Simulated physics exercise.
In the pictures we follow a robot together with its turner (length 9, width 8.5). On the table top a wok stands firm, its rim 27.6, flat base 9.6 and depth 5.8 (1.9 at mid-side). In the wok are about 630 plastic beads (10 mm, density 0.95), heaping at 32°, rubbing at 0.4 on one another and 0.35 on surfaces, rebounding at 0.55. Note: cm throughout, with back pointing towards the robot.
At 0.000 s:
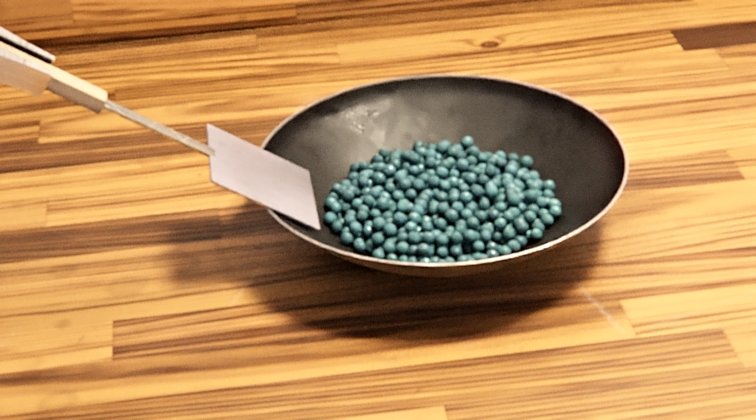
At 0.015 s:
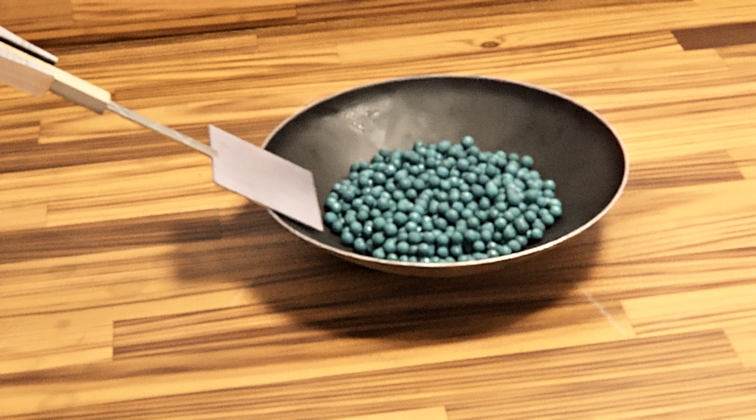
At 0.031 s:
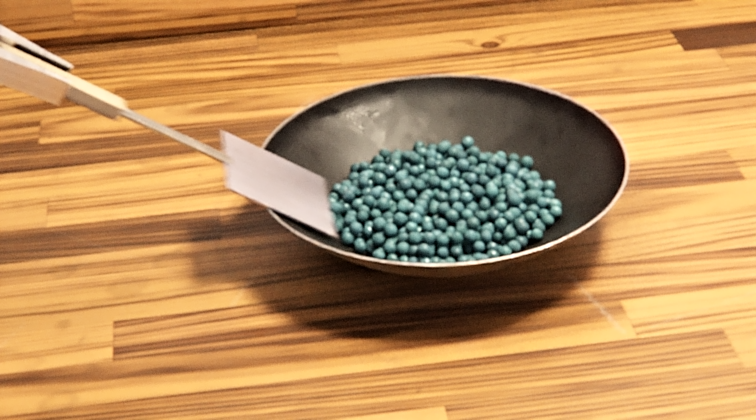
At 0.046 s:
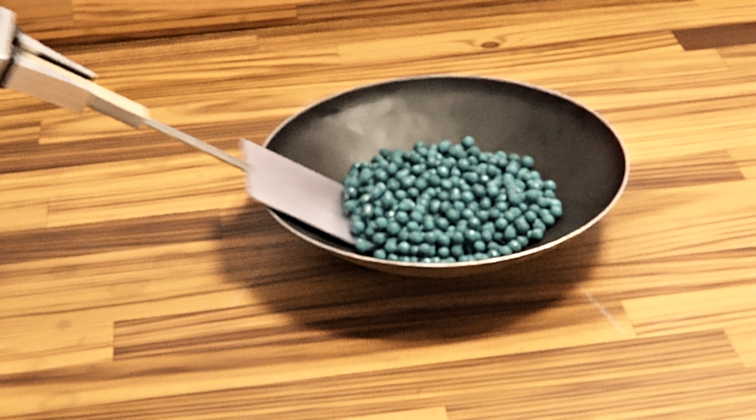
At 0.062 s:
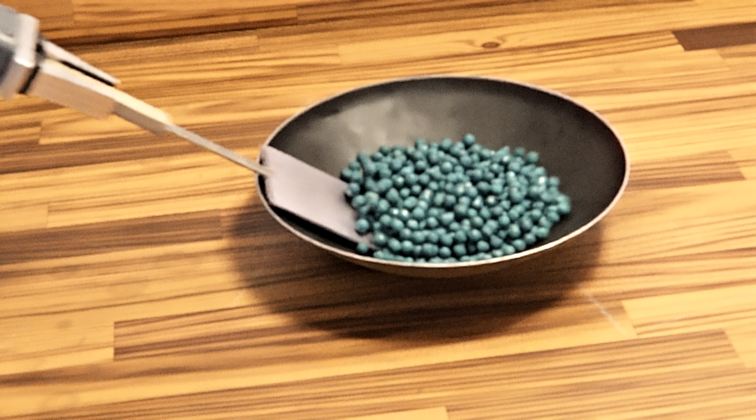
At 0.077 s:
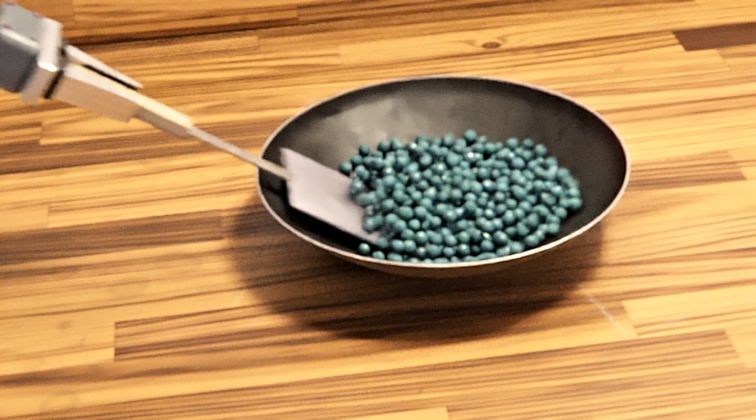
We see a robotic arm holding a flat turner at the left edge of a dark wok of teal beads on a wooden surface; the turner slides rightward into the wok, pushing the pile slightly to the right.
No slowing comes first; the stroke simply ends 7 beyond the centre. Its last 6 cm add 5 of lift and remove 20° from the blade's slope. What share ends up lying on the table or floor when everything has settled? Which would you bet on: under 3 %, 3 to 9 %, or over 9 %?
I would bet on over 9 %.
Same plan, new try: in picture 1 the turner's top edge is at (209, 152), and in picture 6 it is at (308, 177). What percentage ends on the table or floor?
Some 20 percent ends up on the table or floor.
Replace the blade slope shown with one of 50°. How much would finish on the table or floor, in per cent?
My guess is close to 15 per cent.
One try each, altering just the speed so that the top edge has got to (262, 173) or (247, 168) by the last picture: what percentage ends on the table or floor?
I'd estimate close to 5 and 0 in a hundred.
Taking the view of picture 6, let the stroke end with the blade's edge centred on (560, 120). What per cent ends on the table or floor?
Roughly 30 per cent.
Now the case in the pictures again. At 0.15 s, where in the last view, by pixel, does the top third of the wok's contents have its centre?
Near pixel (511, 176).
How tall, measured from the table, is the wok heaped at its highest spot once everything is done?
Peak at rest, approximately 5.5 centimetres.
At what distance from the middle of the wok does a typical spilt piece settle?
About 40 centimetres.
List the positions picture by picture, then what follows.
The first frame shows the turner top edge at (209, 152), sloping 35°; upper third of the load around (442, 195), from x 330 to 555, top at y 145; 628 in the wok.
The second frame shows the turner top edge at (211, 153), sloping 35°; upper third of the load around (442, 195), from x 330 to 555, top at y 145.
The third frame shows the turner top edge at (225, 159), sloping 35°; upper third of the load around (442, 195), from x 330 to 555, top at y 145.
The fourth frame shows the turner top edge at (246, 167), sloping 35°; upper third of the load around (442, 195), from x 335 to 555, top at y 145.
The fifth frame shows the turner top edge at (267, 173), sloping 35°; upper third of the load around (442, 192), from x 340 to 565, top at y 140.
The sixth frame shows the turner top edge at (288, 177), sloping 35°; upper third of the load around (447, 188), from x 345 to 575, top at y 135; 628 in the wok.
After 0.12 s, sloping 35°, highest piece 6 above the table; 628 in the wok.
After 0.15 s, sloping 28°, highest piece 7 above the table; 628 in the wok.
After 0.37 s, sloping 15°, highest piece 11 above the table; 516 in the wok, 25 on the table or floor, 87 on the blade or in flight.
After 1.42 s, sloping 15°, highest piece 5 above the table; 515 in the wok, 113 on the table or floor.
In the end, 515 in the wok, 113 on the table or floor. That is 18 % on the table or floor.
